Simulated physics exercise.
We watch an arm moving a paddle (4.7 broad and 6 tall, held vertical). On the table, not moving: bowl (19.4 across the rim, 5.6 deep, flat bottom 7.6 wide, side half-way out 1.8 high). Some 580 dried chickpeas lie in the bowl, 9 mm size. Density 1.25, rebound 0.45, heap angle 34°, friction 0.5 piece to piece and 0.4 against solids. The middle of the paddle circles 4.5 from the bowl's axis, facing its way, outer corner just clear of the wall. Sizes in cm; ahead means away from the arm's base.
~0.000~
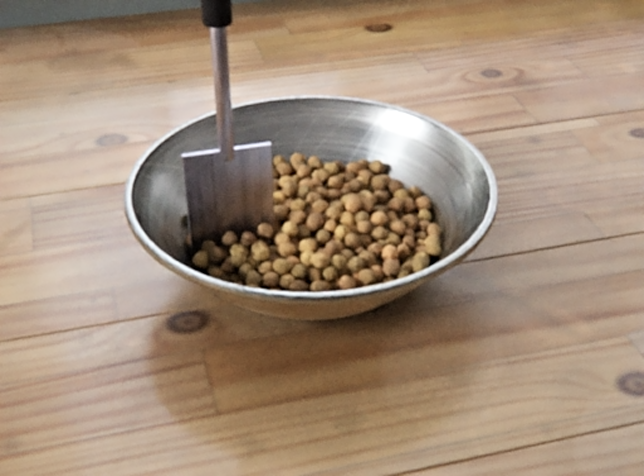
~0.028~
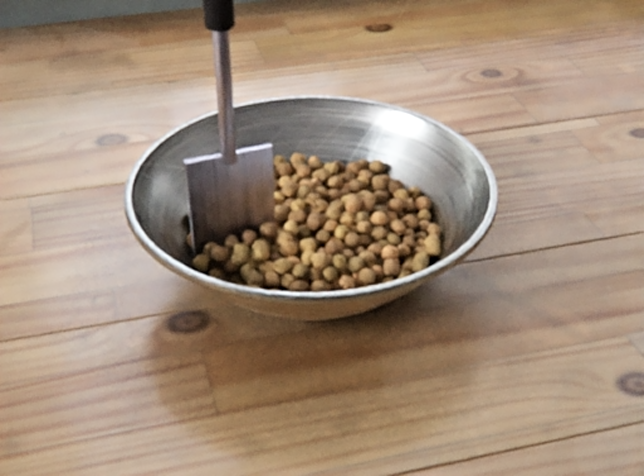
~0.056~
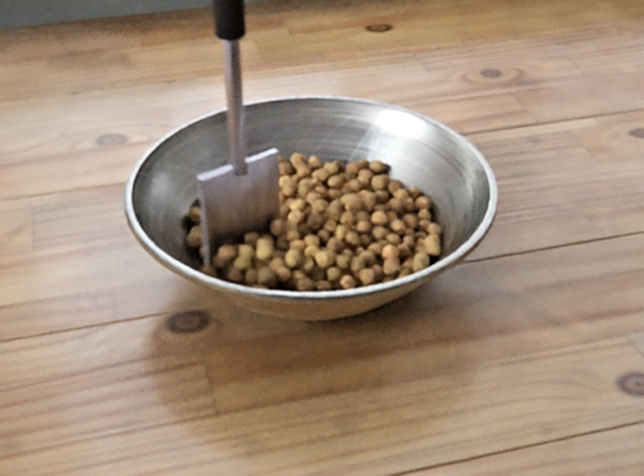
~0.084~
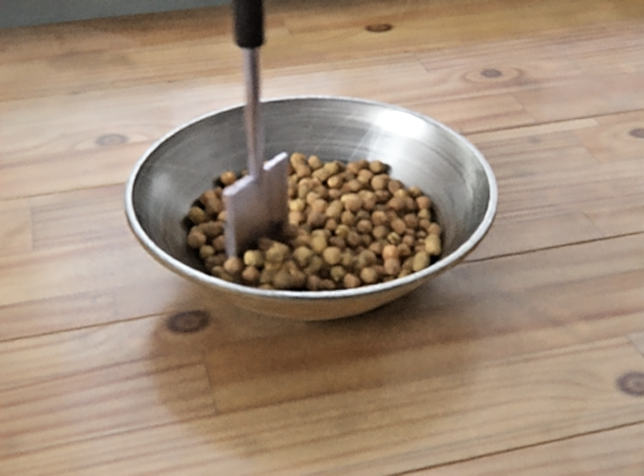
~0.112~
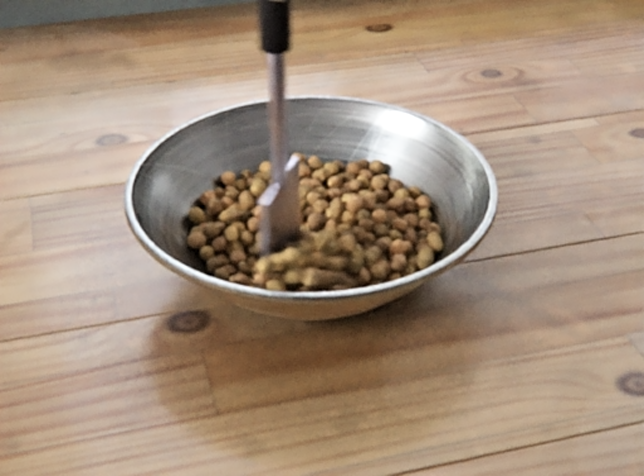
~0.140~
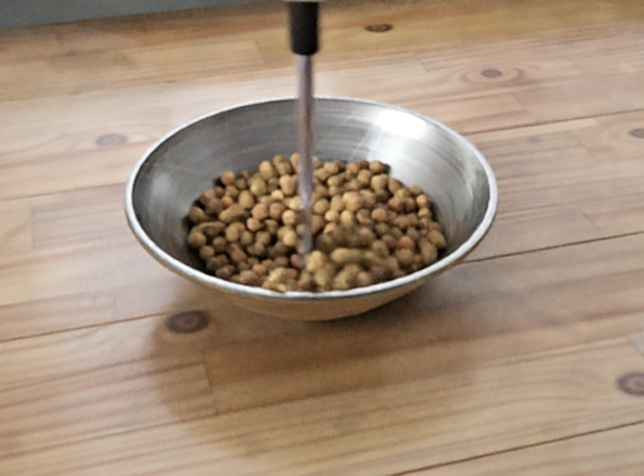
On a wooden table, a flat metal paddle held upright sweeps from the left side of a wide metal bowl toward the right through a heap of dried chickpeas, turning edge-on and pushing some along while the bowl stays still.
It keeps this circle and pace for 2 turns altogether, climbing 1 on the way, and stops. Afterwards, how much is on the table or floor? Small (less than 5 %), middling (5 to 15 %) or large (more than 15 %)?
A middling share, 5 to 15 %, ends on the table or floor.
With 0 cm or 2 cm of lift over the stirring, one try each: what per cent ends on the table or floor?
Some 20 and 5 per cent.
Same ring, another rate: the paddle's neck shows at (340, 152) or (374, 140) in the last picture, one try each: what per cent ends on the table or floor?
About 20 and 30 per cent.
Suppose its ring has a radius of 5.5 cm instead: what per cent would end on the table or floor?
In that case some 0 per cent.
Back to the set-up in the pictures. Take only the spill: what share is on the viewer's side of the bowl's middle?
Some 40 per cent.
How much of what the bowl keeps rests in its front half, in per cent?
About 50 per cent.
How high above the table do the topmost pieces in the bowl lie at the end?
About 5.0 cm.
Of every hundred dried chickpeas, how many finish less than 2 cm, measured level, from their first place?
About 40 per cent.
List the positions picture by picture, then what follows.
The first picture shows paddle neck at (225, 124), 0° round; upper third of the load around (319, 220), from x 195 to 435, top at y 160; 585 in the bowl.
The second picture shows paddle neck at (227, 128), 6° round; upper third of the load around (317, 221), from x 195 to 435, top at y 160.
The third picture shows paddle neck at (237, 138), 22° round; upper third of the load around (314, 224), from x 195 to 435, top at y 160.
The fourth picture shows paddle neck at (256, 147), 39° round; upper third of the load around (315, 227), from x 195 to 435, top at y 160.
The fifth picture shows paddle neck at (279, 153), 56° round; upper third of the load around (327, 232), from x 195 to 435, top at y 160.
The sixth picture shows paddle neck at (307, 155), 73° round; upper third of the load around (338, 232), from x 195 to 440, top at y 160; 585 in the bowl.
By 0.55 s, 327° round, highest piece 7 above the table; 540 in the bowl, 37 on the table or floor, 8 in flight or on the tool.
By 0.97 s, 221° round, highest piece 8 above the table; 528 in the bowl, 57 on the table or floor.
By 1.38 s, 0° round, highest piece 5 above the table; 525 in the bowl, 60 on the table or floor.
By 2.08 s, 0° round, highest piece 5 above the table; 525 in the bowl, 60 on the table or floor.
Final count, 525 in the bowl, 60 on the table or floor. That is 10 % on the table or floor.
